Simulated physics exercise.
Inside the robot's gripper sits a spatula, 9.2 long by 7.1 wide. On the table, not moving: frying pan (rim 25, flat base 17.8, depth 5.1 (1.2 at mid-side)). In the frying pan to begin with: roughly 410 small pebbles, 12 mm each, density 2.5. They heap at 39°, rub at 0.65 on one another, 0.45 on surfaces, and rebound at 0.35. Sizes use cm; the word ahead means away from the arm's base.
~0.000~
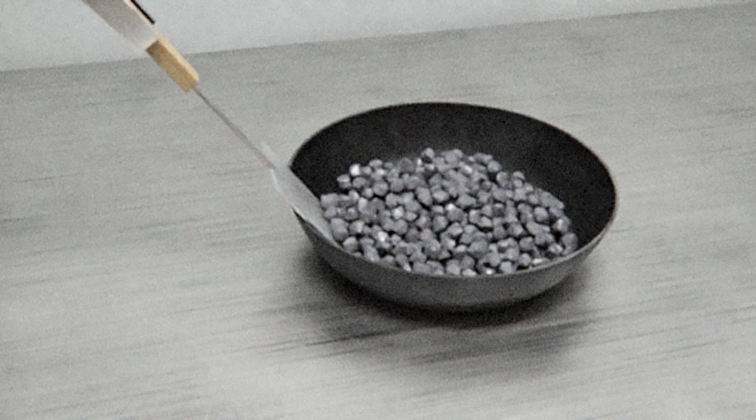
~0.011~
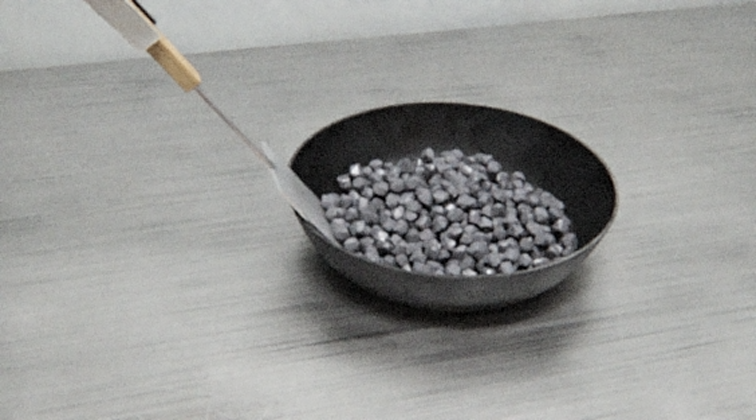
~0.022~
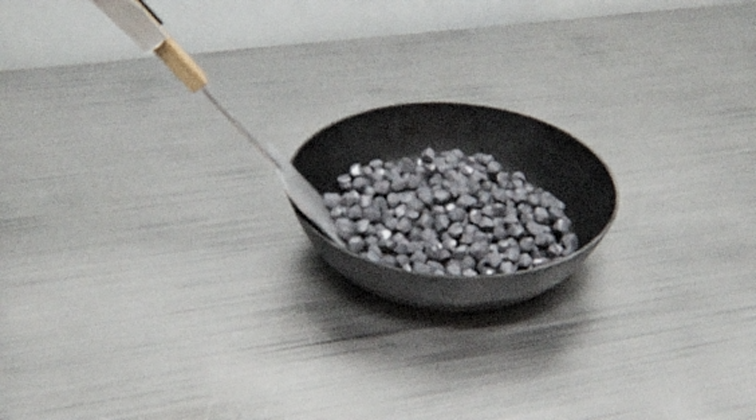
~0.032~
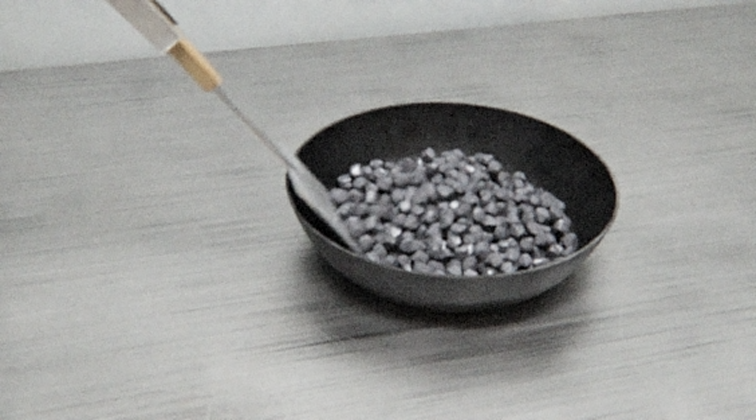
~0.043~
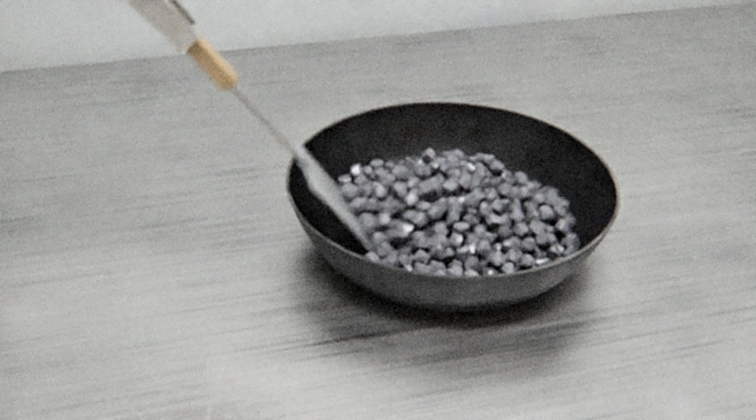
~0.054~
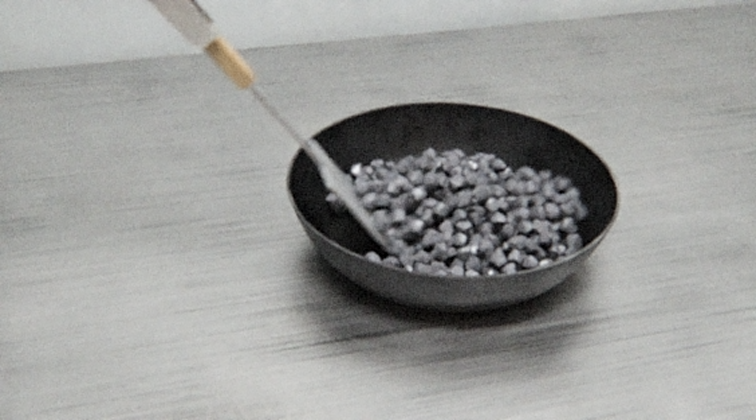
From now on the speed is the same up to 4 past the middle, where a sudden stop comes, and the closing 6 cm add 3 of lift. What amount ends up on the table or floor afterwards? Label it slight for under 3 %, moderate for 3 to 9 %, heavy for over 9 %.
Label: Moderate.
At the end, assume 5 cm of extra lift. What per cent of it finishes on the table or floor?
Result: Approx. 10 %.
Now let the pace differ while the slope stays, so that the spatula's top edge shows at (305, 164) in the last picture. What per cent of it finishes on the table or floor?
Expect about 0 per cent there.
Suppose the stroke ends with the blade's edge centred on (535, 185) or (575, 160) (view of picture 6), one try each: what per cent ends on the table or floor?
Estimates, in order: 15 % and 35 %.
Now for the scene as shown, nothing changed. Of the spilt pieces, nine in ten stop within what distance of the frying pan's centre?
30 centimetres, give or take.
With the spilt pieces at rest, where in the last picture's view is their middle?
At about (667, 199).
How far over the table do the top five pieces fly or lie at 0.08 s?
Somewhere around 6 centimetres high.
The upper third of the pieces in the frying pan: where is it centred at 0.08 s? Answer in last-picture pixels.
Estimated point: Close to (480, 193).
After 0.08 s, sloping 55°, highest piece 7 above the table; 406 in the frying pan.
After 0.11 s, sloping 55°, highest piece 8 above the table; 406 in the frying pan.
After 0.32 s, sloping 55°, highest piece 6 above the table; 384 in the frying pan, 22 on the table or floor.
After 1.37 s, sloping 55°, highest piece 6 above the table; 384 in the frying pan, 22 on the table or floor.
In the end, 384 in the frying pan, 22 on the table or floor. That is 5 % on the table or floor.
